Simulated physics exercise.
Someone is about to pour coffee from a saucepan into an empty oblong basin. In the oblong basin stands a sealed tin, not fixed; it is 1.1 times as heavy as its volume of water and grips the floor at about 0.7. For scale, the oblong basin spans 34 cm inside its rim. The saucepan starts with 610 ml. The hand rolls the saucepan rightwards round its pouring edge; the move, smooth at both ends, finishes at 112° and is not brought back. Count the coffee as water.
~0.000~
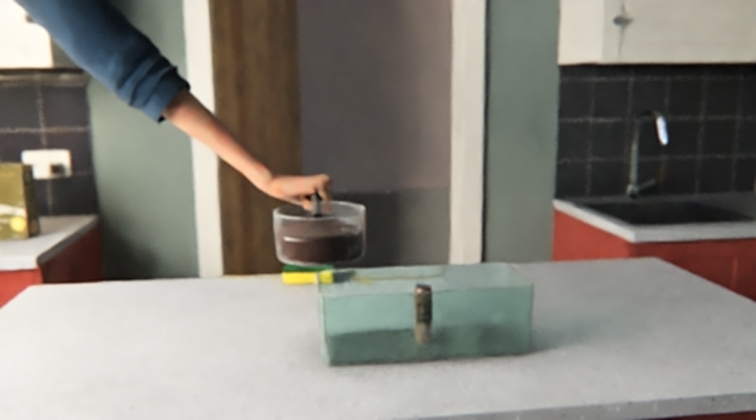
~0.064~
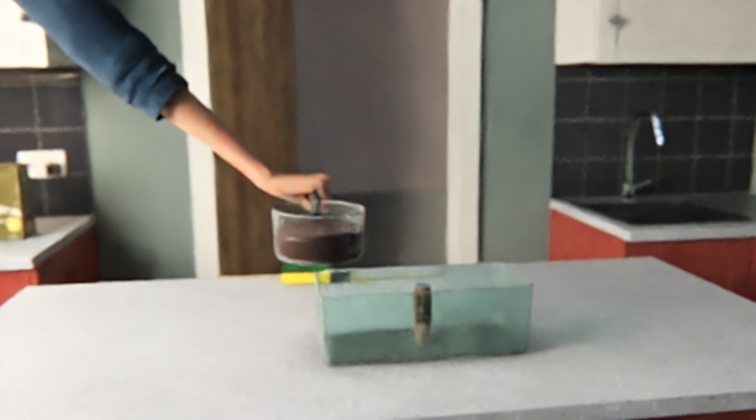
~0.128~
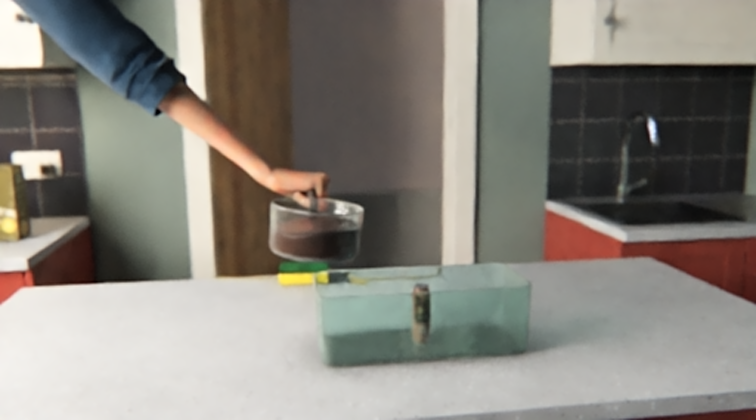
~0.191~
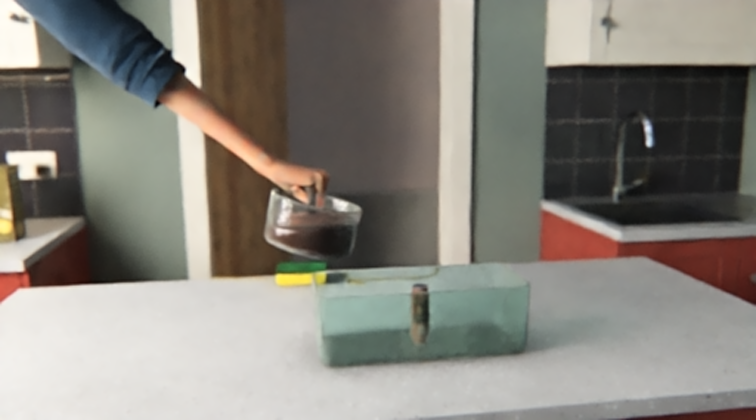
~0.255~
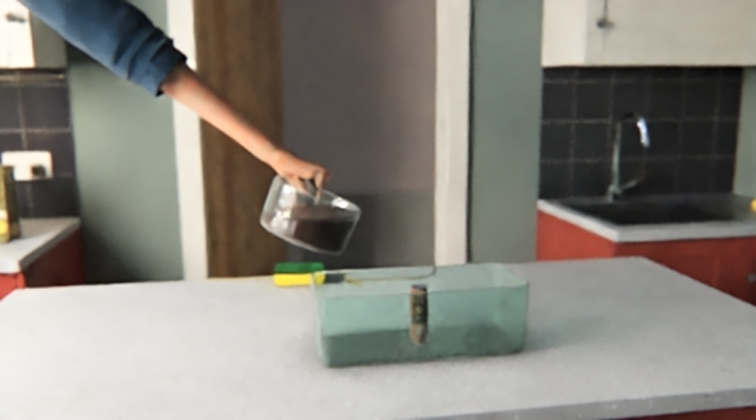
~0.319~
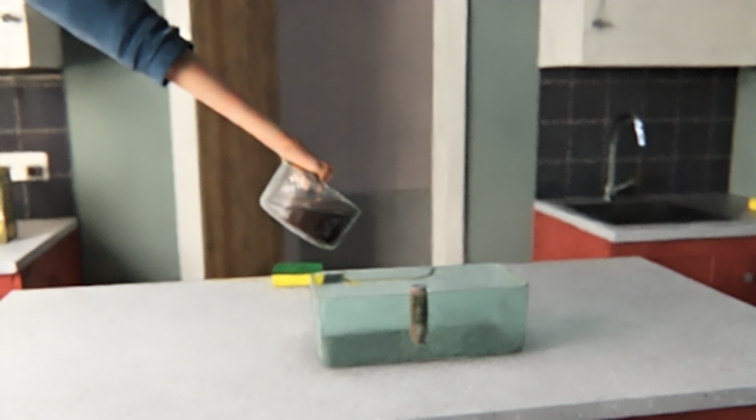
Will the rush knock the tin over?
It remains upright.
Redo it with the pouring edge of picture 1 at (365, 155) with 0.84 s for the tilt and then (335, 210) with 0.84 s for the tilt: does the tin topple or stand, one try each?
First it stays up; then it goes over.
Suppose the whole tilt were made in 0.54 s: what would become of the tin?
The tin remains upright.
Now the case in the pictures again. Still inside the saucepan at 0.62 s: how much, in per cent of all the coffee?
About 36 per cent.
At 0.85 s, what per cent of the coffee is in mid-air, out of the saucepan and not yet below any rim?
About 12 per cent.
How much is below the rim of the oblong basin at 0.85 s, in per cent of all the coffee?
About 84 per cent.
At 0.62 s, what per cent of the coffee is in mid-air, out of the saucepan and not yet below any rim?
Some 54 per cent.
Then, 0.62 s in, the tilt is 95° and 35 per cent is still to pour; the tin stands where it began.
Then, 0.85 s in, the tilt is 112° and 3 per cent is still to pour; the tin stands where it began.
Then, 1.09 s in, the tilt is 112° and 0 per cent is still to pour; the tin stands where it began.
Then, 1.34 s in, the tilt is 112° and 0 per cent is still to pour; the tin stands where it began.
Finally, the tin stands where it began.
